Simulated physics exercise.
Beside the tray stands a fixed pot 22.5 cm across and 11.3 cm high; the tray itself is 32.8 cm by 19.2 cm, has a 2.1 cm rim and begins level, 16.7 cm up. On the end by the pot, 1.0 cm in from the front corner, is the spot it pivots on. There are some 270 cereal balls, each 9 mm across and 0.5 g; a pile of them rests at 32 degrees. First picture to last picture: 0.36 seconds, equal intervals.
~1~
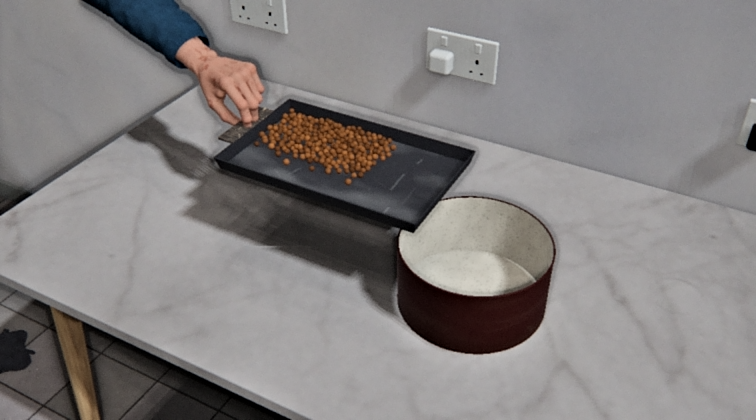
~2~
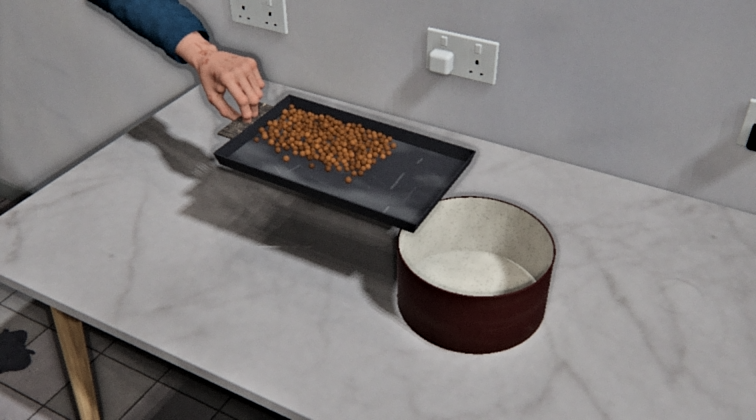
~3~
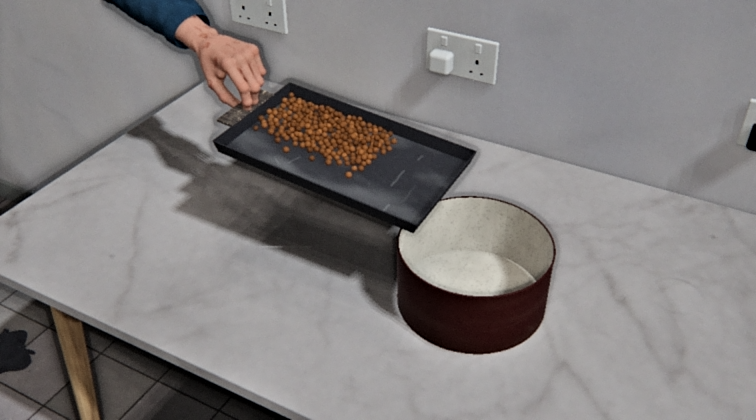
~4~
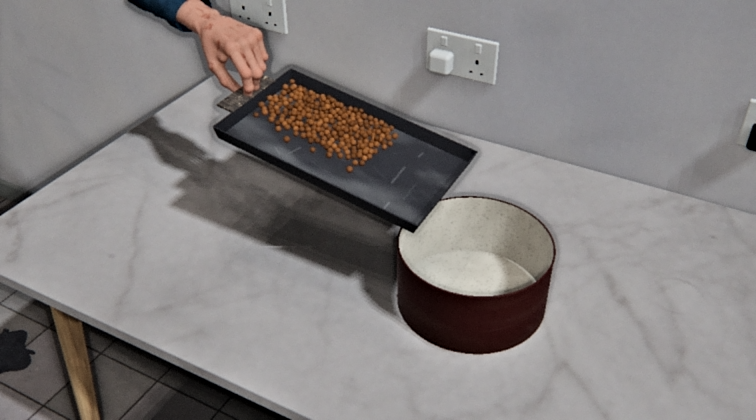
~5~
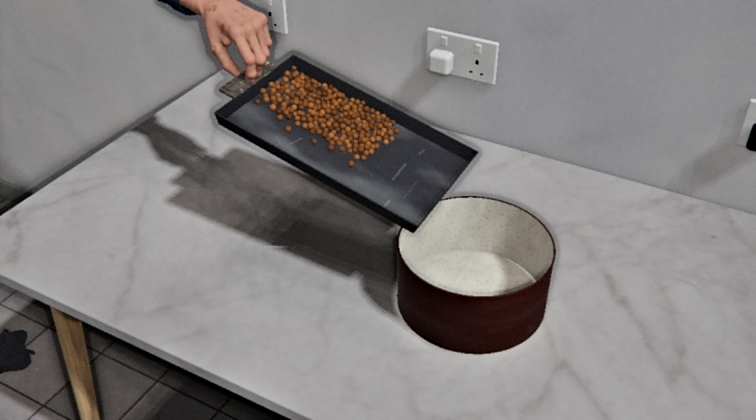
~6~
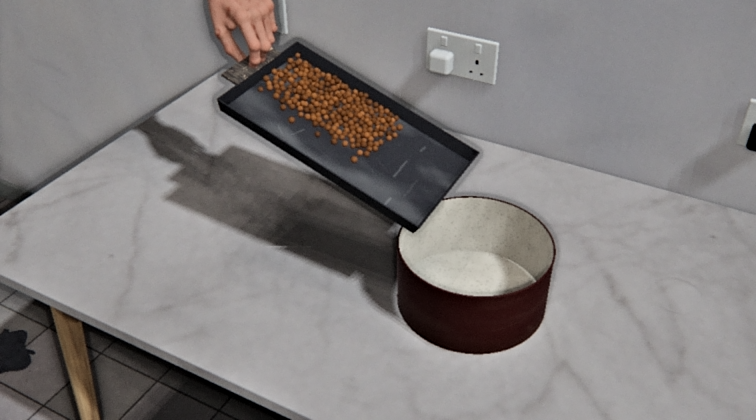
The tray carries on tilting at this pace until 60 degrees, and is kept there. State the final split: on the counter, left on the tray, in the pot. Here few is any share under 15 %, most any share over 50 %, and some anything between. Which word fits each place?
Counter: Few; left on the tray: Most; pot: Some.
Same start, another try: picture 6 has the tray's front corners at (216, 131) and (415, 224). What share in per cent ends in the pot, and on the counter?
Pot 0; counter 5.
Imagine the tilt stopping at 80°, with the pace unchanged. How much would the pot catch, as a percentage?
Roughly 35 percent.
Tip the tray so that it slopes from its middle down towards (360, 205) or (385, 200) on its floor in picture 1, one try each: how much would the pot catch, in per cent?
That would be close to 10 per cent and then close to 30 per cent.
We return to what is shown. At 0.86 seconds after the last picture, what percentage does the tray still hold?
Close to 65 in a hundred parts of the load.
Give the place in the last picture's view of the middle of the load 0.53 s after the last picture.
I'd put it close to (449, 174).
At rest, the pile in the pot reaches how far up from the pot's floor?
Roughly 1.0 cm up.
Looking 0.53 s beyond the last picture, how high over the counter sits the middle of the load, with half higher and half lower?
About 20 cm.
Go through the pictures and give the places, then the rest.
In the first frame, tray tilt 0 degrees, front corners at (219, 157) and (414, 221); middle of the pieces at (324, 141); pot at (476, 243).
In the second frame, tray tilt 1 degrees, front corners at (219, 152) and (414, 221); middle of the pieces at (324, 138).
In the third frame, tray tilt 5 degrees, front corners at (218, 140) and (415, 221), lowest corner right front; middle of the pieces at (325, 130).
In the fourth frame, tray tilt 10 degrees, front corners at (218, 126) and (416, 222), lowest corner right front; middle of the pieces at (326, 120).
In the fifth frame, tray tilt 14 degrees, front corners at (220, 112) and (417, 222), lowest corner right front; middle of the pieces at (328, 111).
In the sixth frame, tray tilt 19 degrees, front corners at (223, 99) and (418, 223), lowest corner right front; middle of the pieces at (331, 103); pot at (476, 243).
Then, 0.32 s after the last picture, tilt 39 degrees; the tray holds 100 %, the pot 0 %.
Then, 0.53 s after the last picture, tilt 53 degrees; the tray holds 95 %, the pot 0 %.
Then, 0.86 s after the last picture, tilt 60 degrees; the tray holds 65 %, the pot 30 %.
In the end, counter 5 %, tray 65 %, pot 35 %.
